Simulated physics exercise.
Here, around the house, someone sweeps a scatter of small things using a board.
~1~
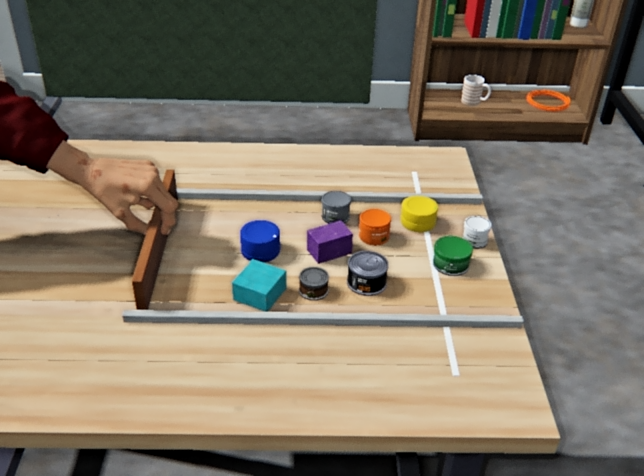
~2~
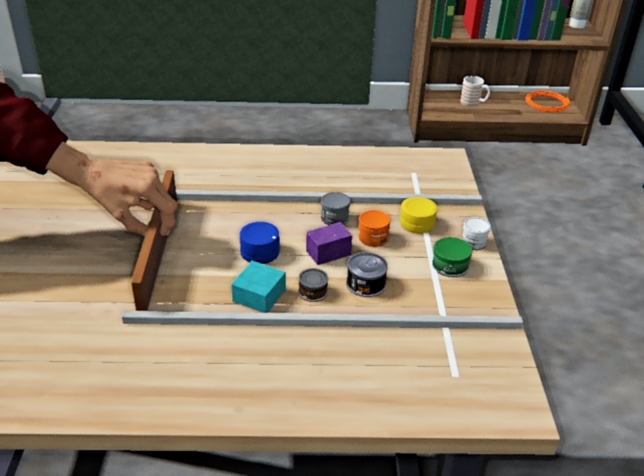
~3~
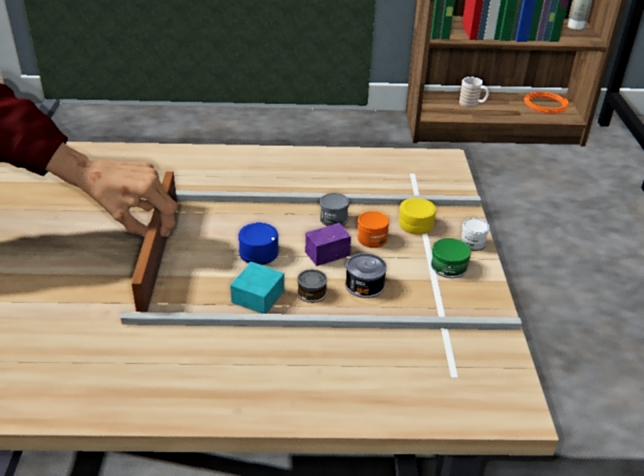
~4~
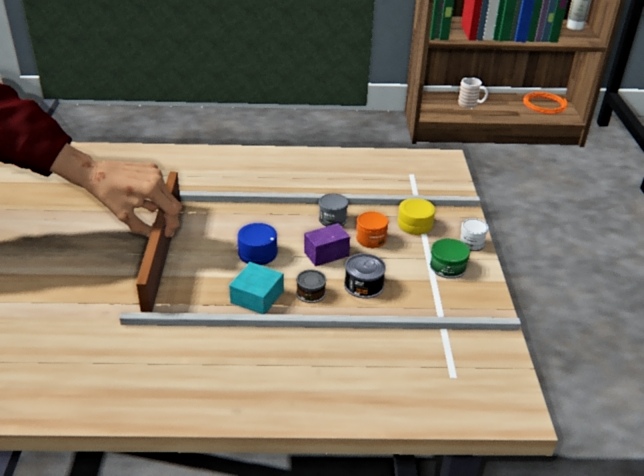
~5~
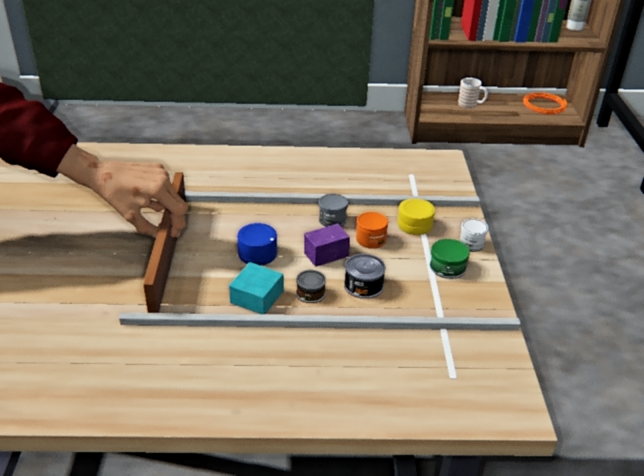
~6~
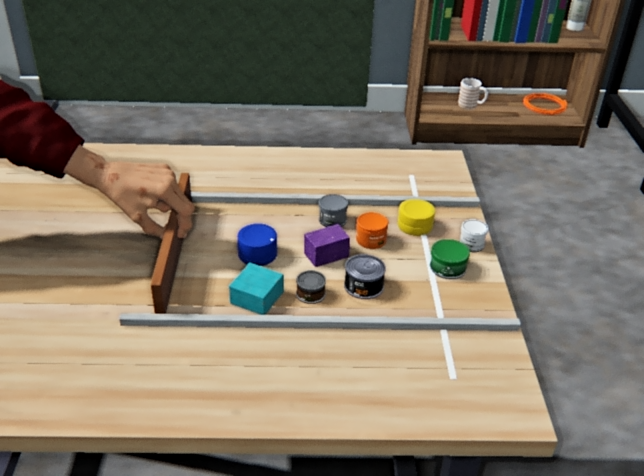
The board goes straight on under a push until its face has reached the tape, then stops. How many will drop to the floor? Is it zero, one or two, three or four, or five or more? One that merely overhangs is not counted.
Honestly, the push sends one or two of them over the end.
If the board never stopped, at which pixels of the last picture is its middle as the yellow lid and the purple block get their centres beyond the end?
About (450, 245), and (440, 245) for the other.
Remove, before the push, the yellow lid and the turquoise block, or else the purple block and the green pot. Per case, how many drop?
The count is 1 in one try and 0 in the other, in that order.
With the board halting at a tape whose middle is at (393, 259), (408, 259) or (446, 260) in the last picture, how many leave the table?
The counts would be 0, 1 and 3.
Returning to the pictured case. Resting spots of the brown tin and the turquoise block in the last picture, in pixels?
Reading them off: First (492, 295); then (457, 289).
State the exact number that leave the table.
In all, 1 of them.
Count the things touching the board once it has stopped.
At rest, 3 are in contact.
A little later, none off yet; white pot at rest near (473, 236); green pot at rest near (449, 259); yellow lid at rest near (416, 217).
Next, none off yet; white pot at rest near (475, 234); green pot shifted about its own width near (479, 254); yellow lid shifted a little near (425, 211).
When it is over, the number that fall off is one or two; down, green pot.
